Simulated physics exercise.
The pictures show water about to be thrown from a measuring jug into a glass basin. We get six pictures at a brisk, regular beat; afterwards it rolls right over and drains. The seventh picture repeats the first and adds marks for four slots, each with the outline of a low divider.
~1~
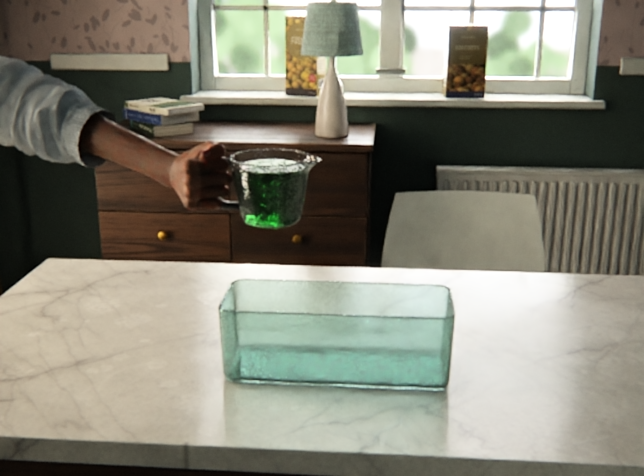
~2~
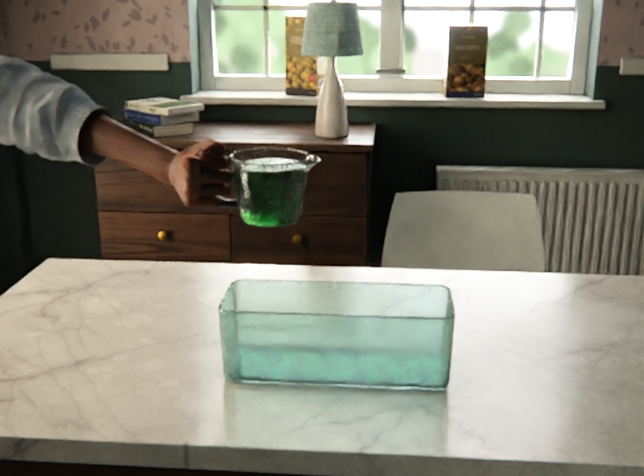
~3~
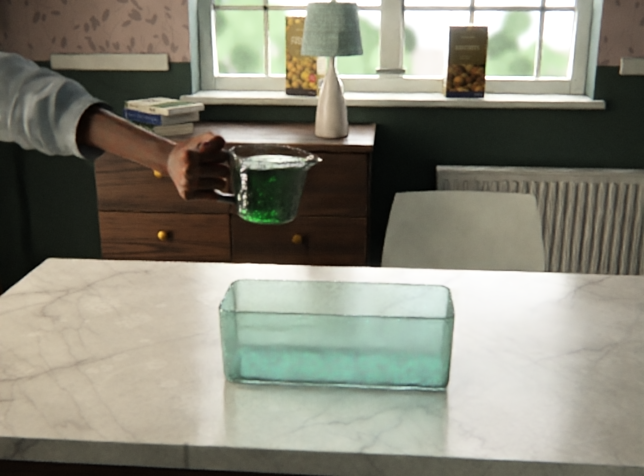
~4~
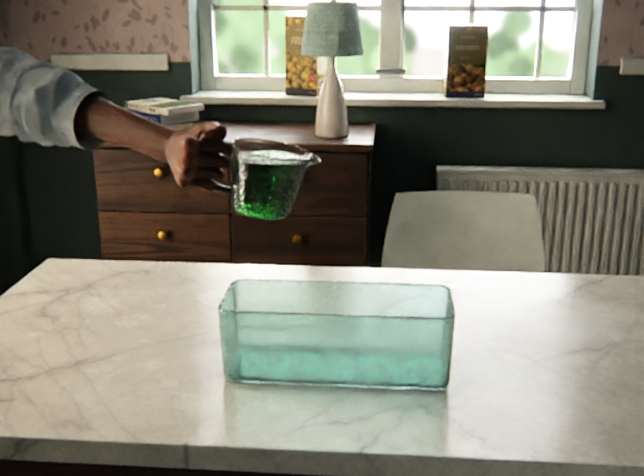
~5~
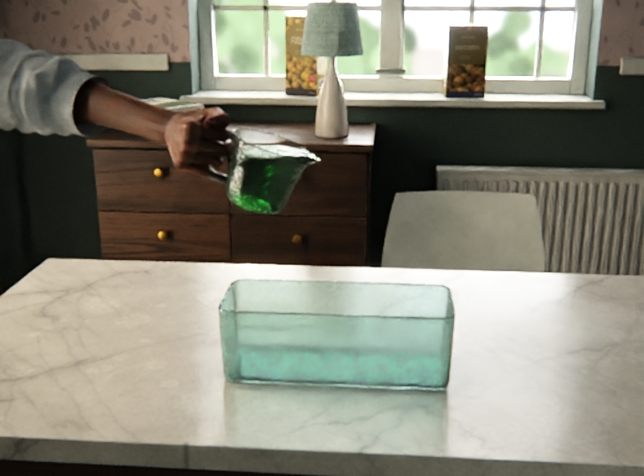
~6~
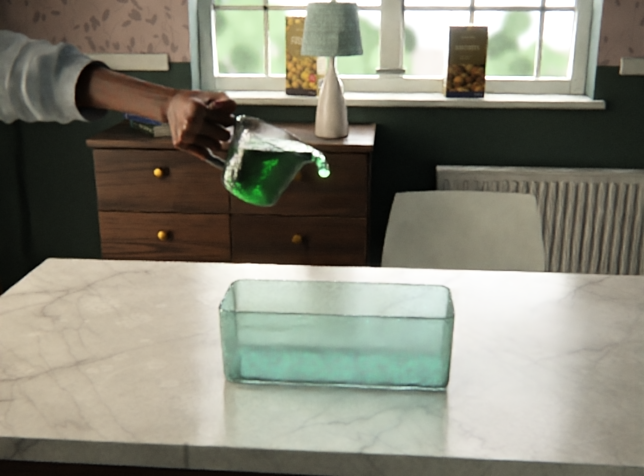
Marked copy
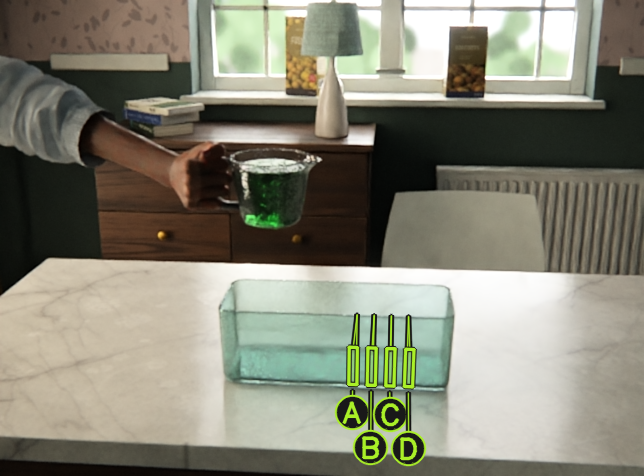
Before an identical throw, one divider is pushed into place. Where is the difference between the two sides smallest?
Choose C.
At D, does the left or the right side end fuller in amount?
The left one.
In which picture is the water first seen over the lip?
Picture 6.
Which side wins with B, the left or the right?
The right side.
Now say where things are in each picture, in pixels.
The first frame shows upright, lip at (320, 160); basin from (224, 378) to (449, 387); nothing has left yet.
The second frame shows upright, lip at (320, 160); nothing has left yet.
The third frame shows tipped about 5°, lip at (319, 160); nothing has left yet.
The fourth frame shows tipped about 10°, lip at (319, 160); nothing has left yet.
The fifth frame shows tipped about 17°, lip at (319, 160); nothing has left yet.
The sixth frame shows tipped about 26°, lip at (318, 160); water is over the lip, down to (324, 173).
In lime, A at (352, 390); B at (371, 391); C at (389, 392); D at (408, 392).
Choosing A, about 5 % ends left of the wall and 92 % right of it; 3 % is lost outside.
Choosing B, about 12 % ends left of the wall and 87 % right of it.
Choosing C, about 50 % ends left of the wall and 48 % right of it; 3 % is lost outside.
Choosing D, about 92 % ends left of the wall and 3 % right of it; 5 % is lost outside.
